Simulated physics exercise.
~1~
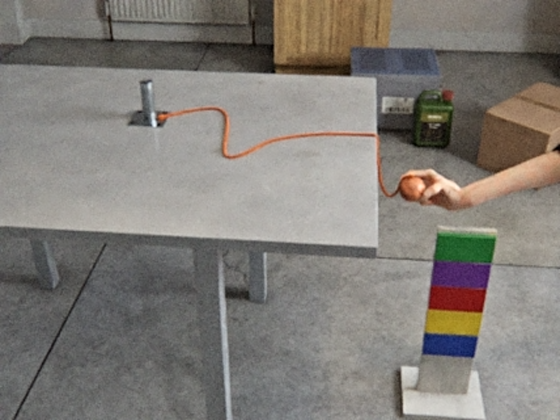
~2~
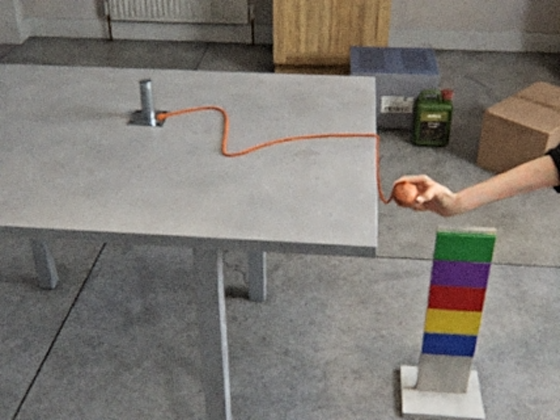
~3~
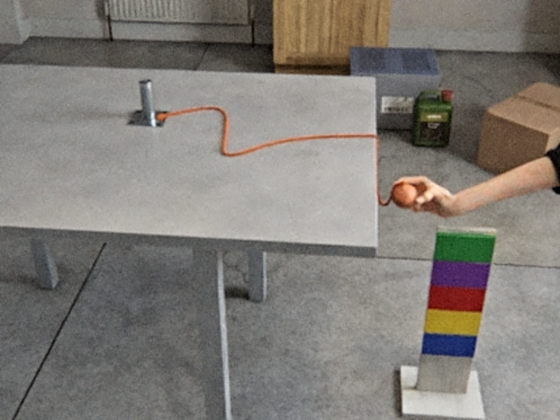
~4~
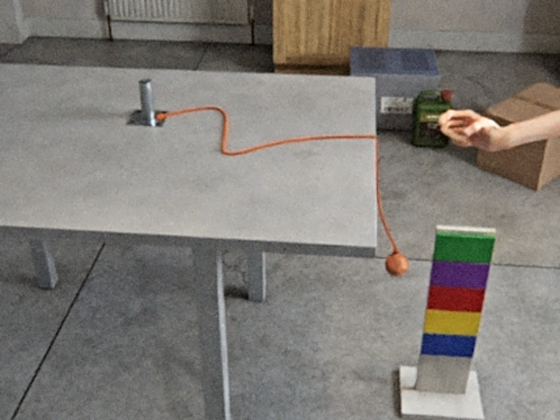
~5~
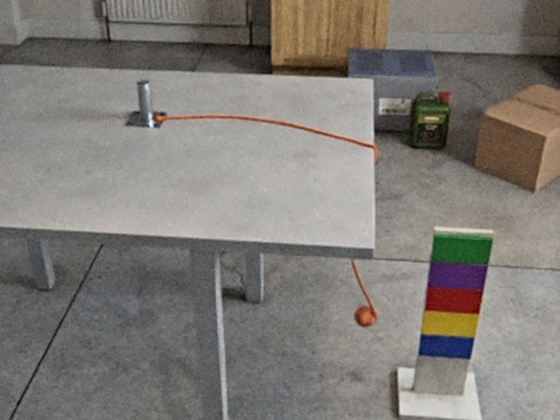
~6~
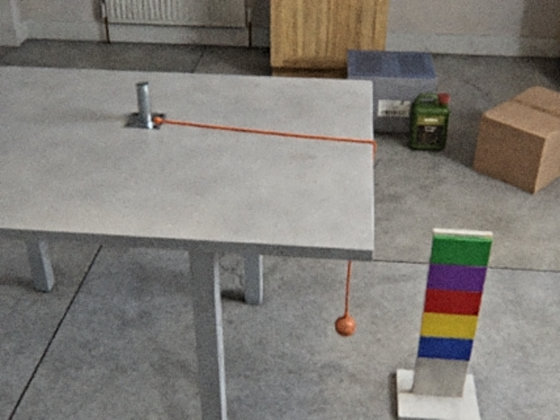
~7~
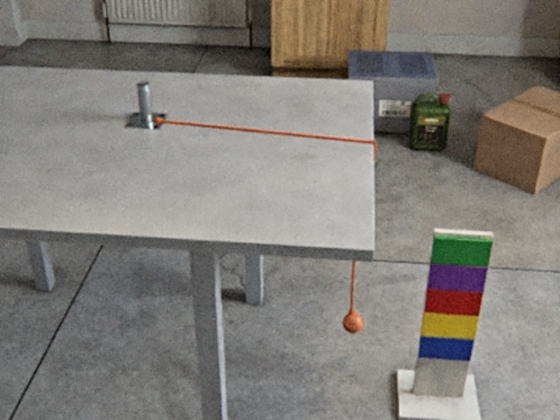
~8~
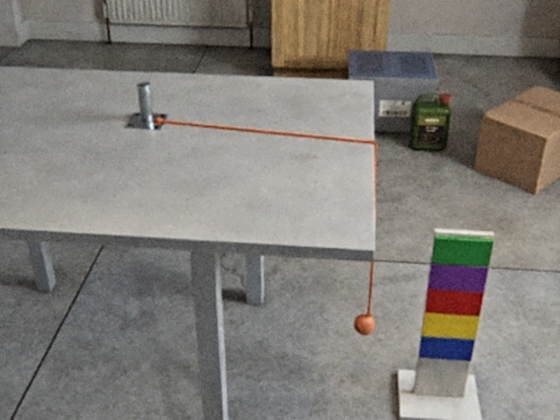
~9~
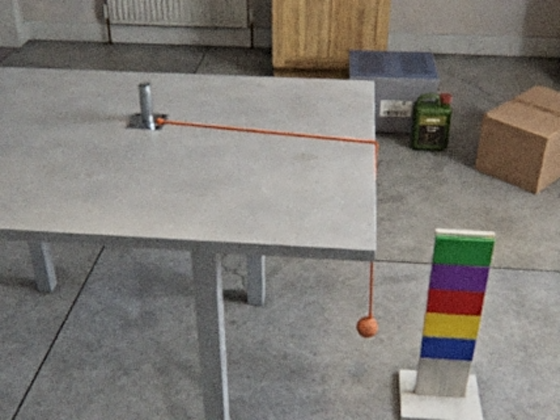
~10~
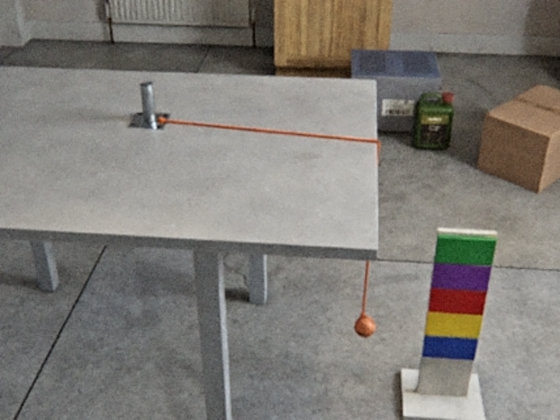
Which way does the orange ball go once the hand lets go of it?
The orange ball moves down, dropping below the table edge on its cord.
An orange ball released by a hand drops, swings and hangs level with the lower bands.
